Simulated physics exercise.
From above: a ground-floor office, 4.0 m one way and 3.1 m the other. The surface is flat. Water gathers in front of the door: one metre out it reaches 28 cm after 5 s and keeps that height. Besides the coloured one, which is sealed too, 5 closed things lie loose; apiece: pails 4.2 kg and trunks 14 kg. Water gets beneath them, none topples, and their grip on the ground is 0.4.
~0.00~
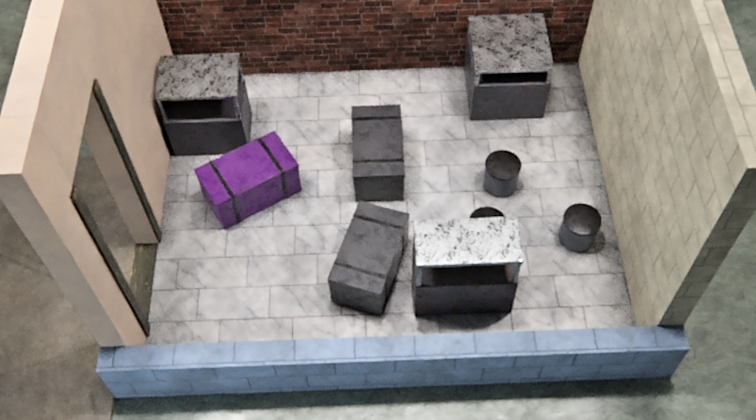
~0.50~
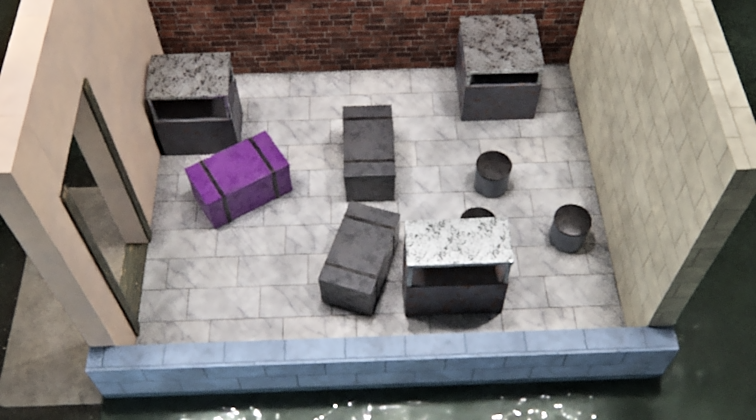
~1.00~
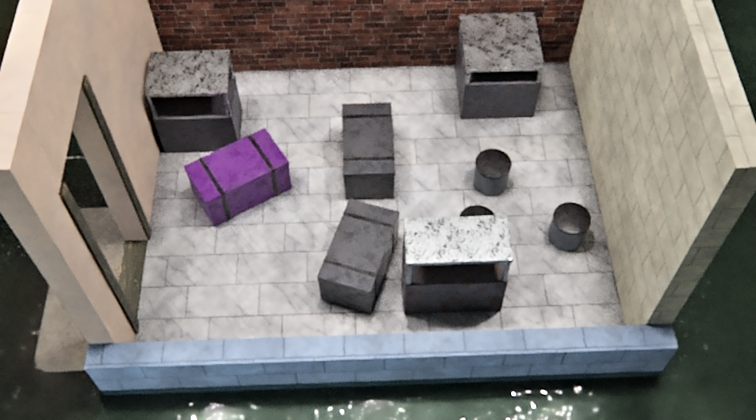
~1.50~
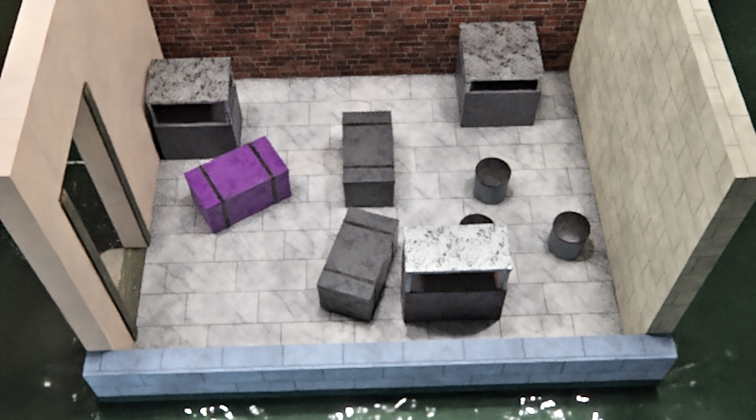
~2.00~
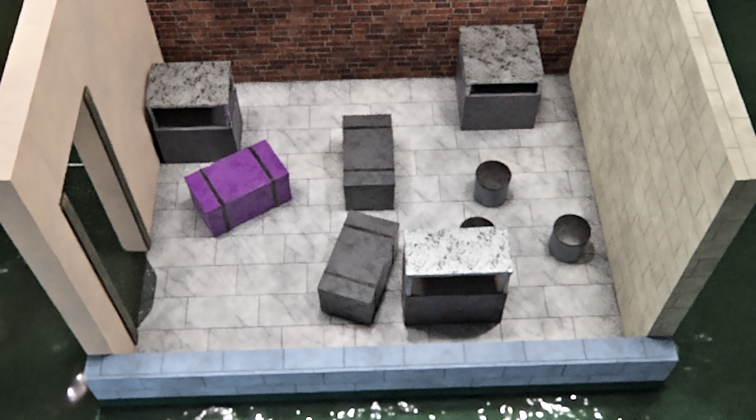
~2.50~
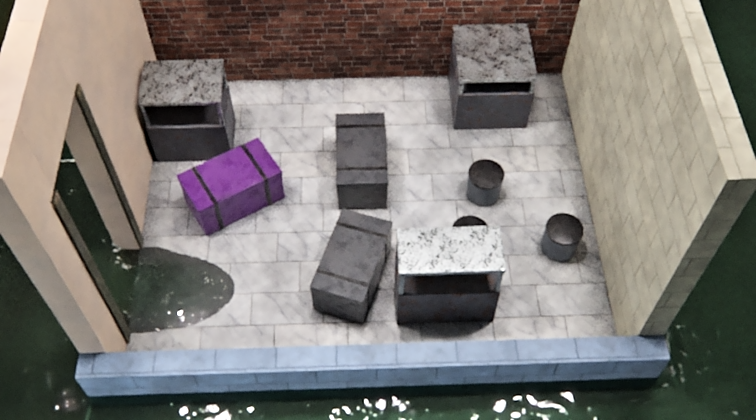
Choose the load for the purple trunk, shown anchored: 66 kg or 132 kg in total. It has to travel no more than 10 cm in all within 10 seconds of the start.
For it, the smaller load will do.
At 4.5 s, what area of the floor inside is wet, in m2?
Some 4.5 m2.
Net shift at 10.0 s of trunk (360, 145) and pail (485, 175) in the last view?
In turn: 100 cm, 100 cm.
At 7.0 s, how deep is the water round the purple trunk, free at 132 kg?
Roughly 5 cm.
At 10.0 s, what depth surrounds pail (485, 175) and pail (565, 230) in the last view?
Roughly 19 and 19 cm.
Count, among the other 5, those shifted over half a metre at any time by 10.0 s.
I count 5.
After 3.5 s the purple trunk would be 0 cm from its start with 66 kg and 0 cm from its start with 132 kg; 2 cm of water round it then.
After 4.5 s the purple trunk would be 0 cm from its start with 66 kg and 0 cm from its start with 132 kg; 3 cm of water round it then.
After 7.0 s the purple trunk would be 0 cm from its start with 66 kg and 0 cm from its start with 132 kg; 5 cm of water round it then.
After 10.0 s the purple trunk would be 0 cm from its start with 66 kg and 0 cm from its start with 132 kg; 5 cm of water round it then.
